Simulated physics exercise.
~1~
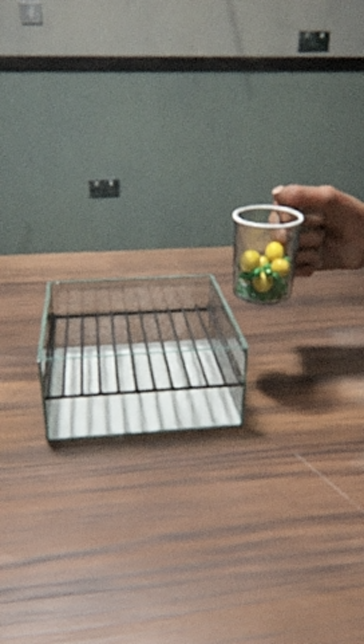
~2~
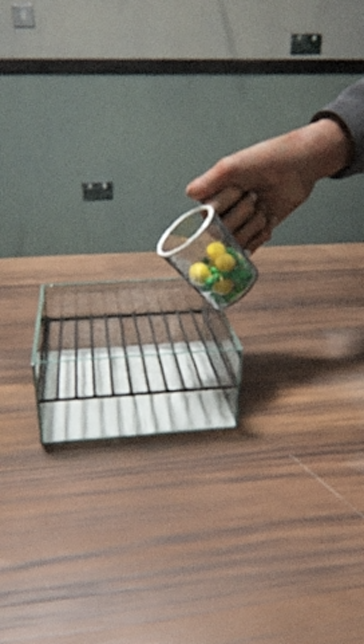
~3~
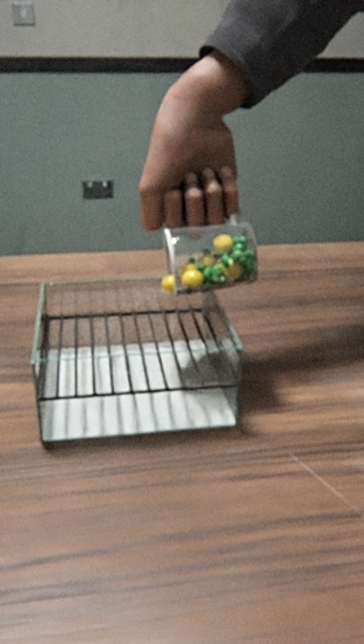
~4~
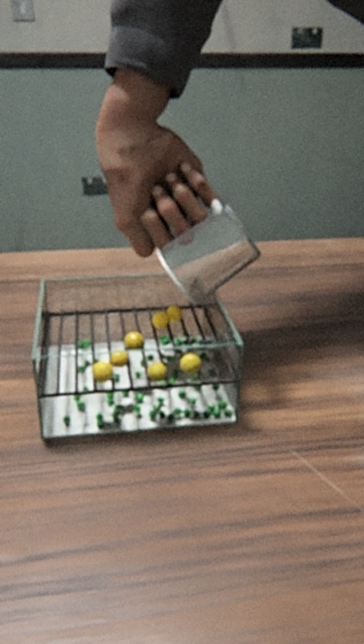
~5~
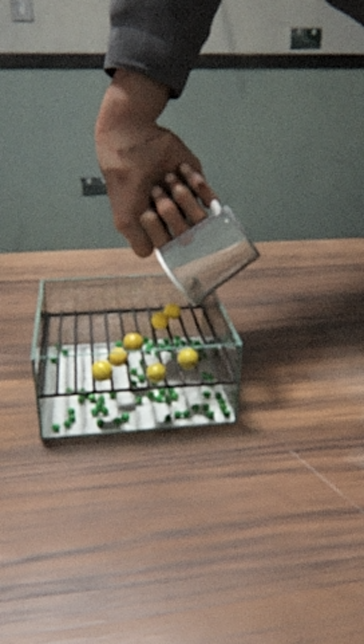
At the start, a hand holds a clear cup of green and yellow pieces upright to the right of a glass box with a wire rack across it, on a wooden table. The hand carries the cup left and leans it toward the box. It then tips the cup onto its side above the rack, the pieces still inside. Next the cup is turned over and the mix spills out. Yellow balls land on the wires while small green pieces drop through. By the end, the cup is empty, the yellow balls rest on the rack, and the green pieces lie scattered beneath it.
